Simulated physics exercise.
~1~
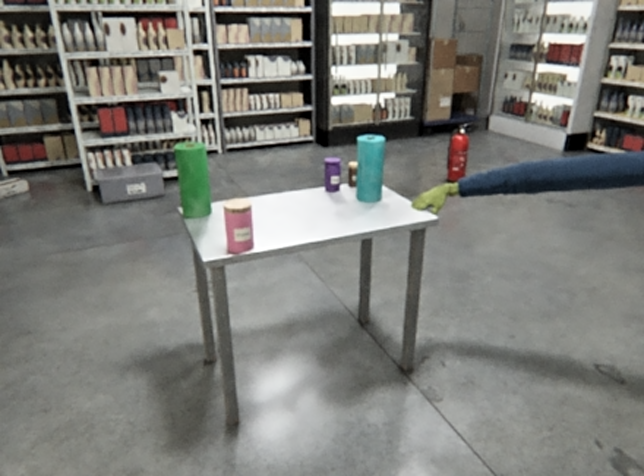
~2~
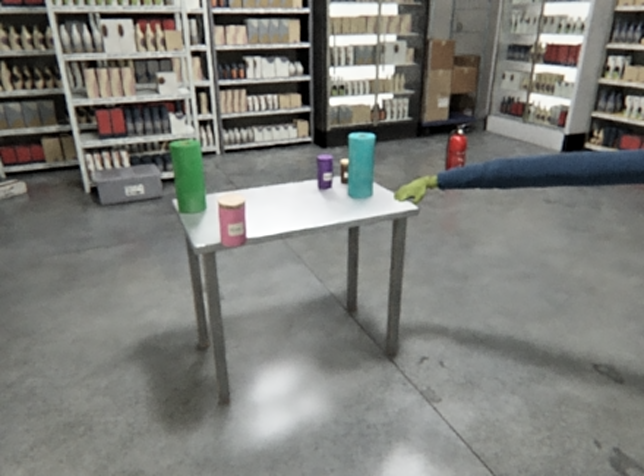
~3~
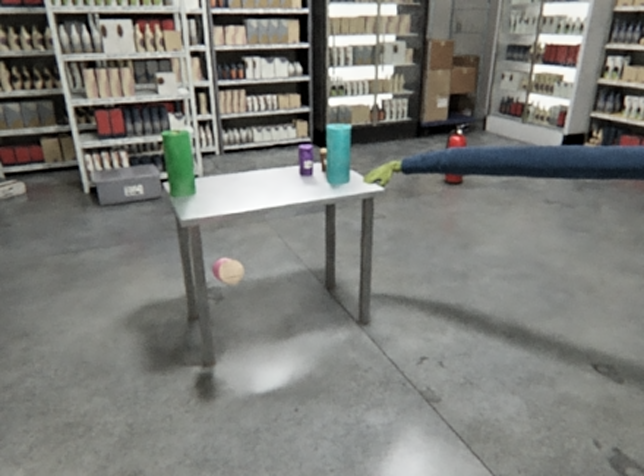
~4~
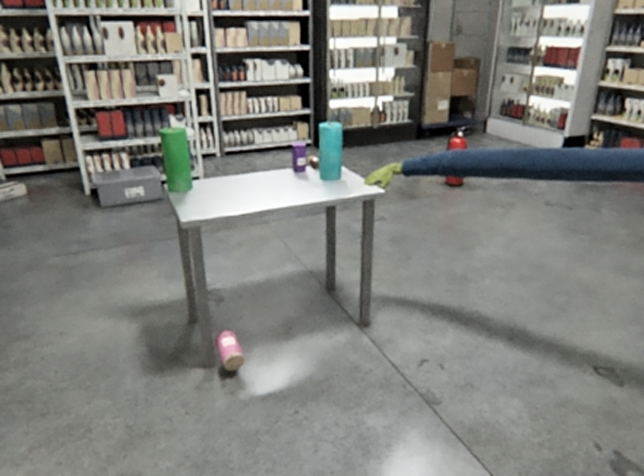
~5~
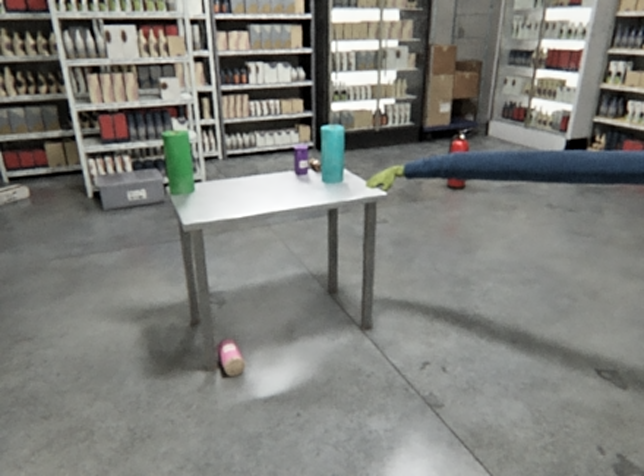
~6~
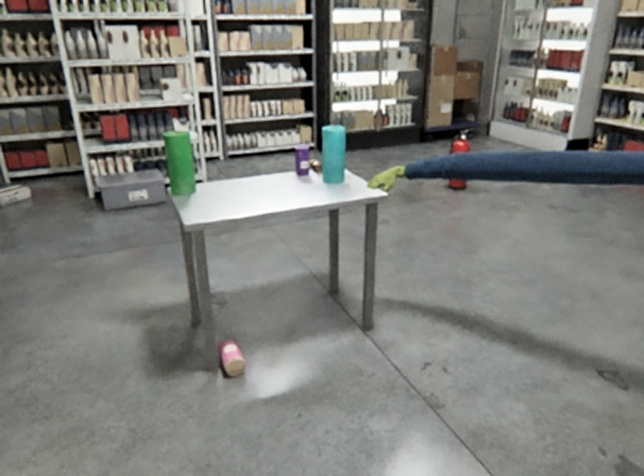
A small white table slid back and to the left with a green-gloved hand at its corner, and the pink jar dropped off the near edge onto the floor, ending on its side; a little brown container tipped over beside the upright turquoise roll.
